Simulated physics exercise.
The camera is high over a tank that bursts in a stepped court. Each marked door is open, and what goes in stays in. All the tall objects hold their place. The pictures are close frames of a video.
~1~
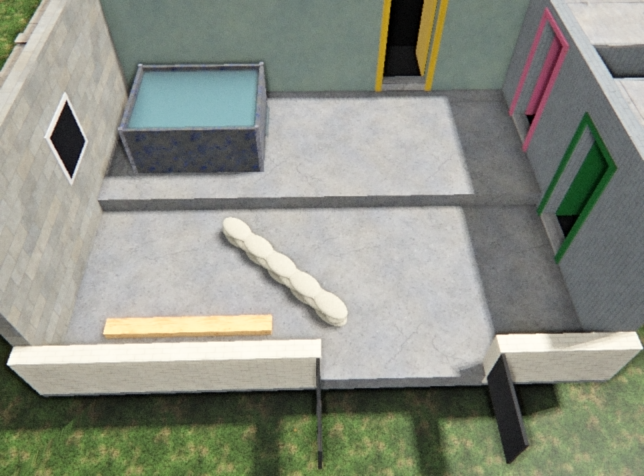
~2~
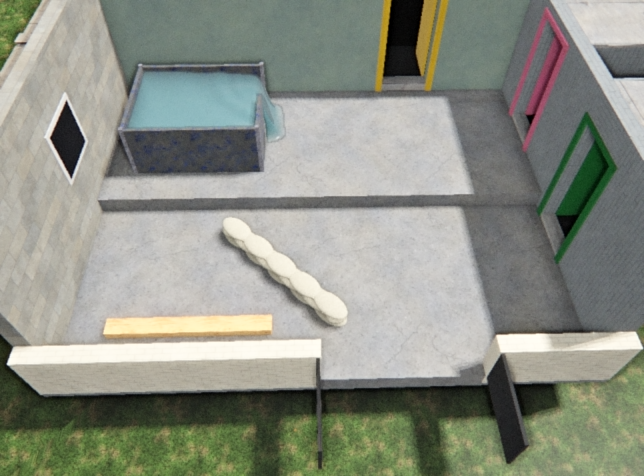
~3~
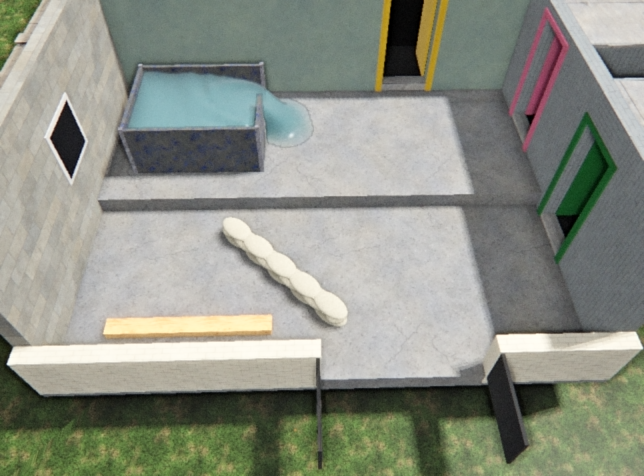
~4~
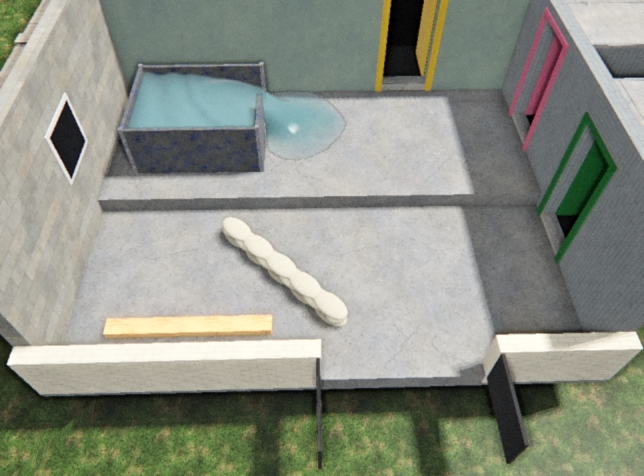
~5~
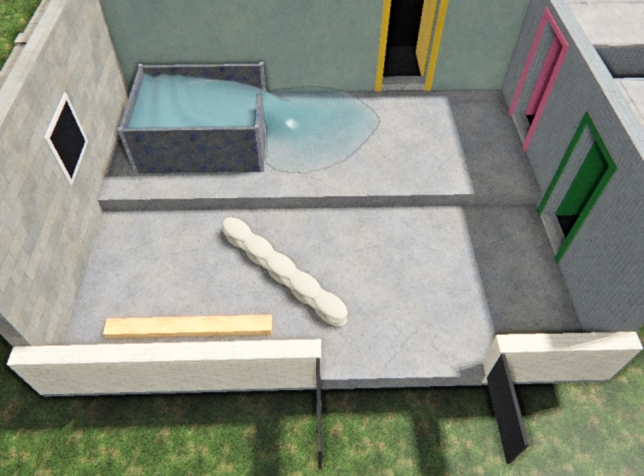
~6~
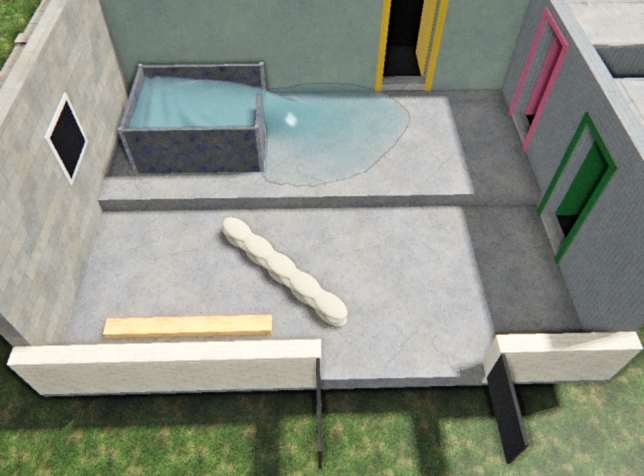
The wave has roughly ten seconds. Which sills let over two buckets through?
In the end: The yellow door admits no more than that; the green door lets in a lot; the pink door lets in a lot.
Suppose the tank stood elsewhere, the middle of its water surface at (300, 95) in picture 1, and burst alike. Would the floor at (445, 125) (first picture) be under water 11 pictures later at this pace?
Answer: Awash.
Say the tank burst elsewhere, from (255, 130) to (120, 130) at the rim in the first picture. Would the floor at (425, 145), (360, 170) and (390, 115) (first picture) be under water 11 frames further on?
One after the other: Not flooded, not flooded, clear.
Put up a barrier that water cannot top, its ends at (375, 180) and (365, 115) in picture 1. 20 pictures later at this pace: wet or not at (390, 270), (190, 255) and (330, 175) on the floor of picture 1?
In turn: Flooded, not flooded, wet.
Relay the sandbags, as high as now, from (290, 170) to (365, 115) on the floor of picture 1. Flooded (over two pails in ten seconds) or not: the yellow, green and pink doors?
One by one: Yellow door takes more; green door keeps below it; pink door passes that mark.
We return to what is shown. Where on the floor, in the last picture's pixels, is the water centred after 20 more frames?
Close to (340, 145).
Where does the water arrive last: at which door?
Last comes the door marked green.
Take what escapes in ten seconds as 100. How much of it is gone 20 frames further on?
I make it 35 per cent.
A moment on, water covers 30 % of the floor; the yellow door wet at the sill, nothing in, the green door not reached, the pink door wet at the sill, nothing in.
Next, water covers 40 % of the floor; the yellow door wet at the sill, nothing in, the green door wet at the sill, nothing in, the pink door over two buckets in.
Then, water covers 45 % of the floor; the yellow door wet at the sill, nothing in, the green door over two buckets in, the pink door far over two buckets in.
Later, water covers 60 % of the floor; the yellow door wet at the sill, nothing in, the green door over two buckets in, the pink door far over two buckets in.
In the end, water covers 80 % of the floor; the yellow door wet at the sill, nothing in, the green door over two buckets in, the pink door far over two buckets in.
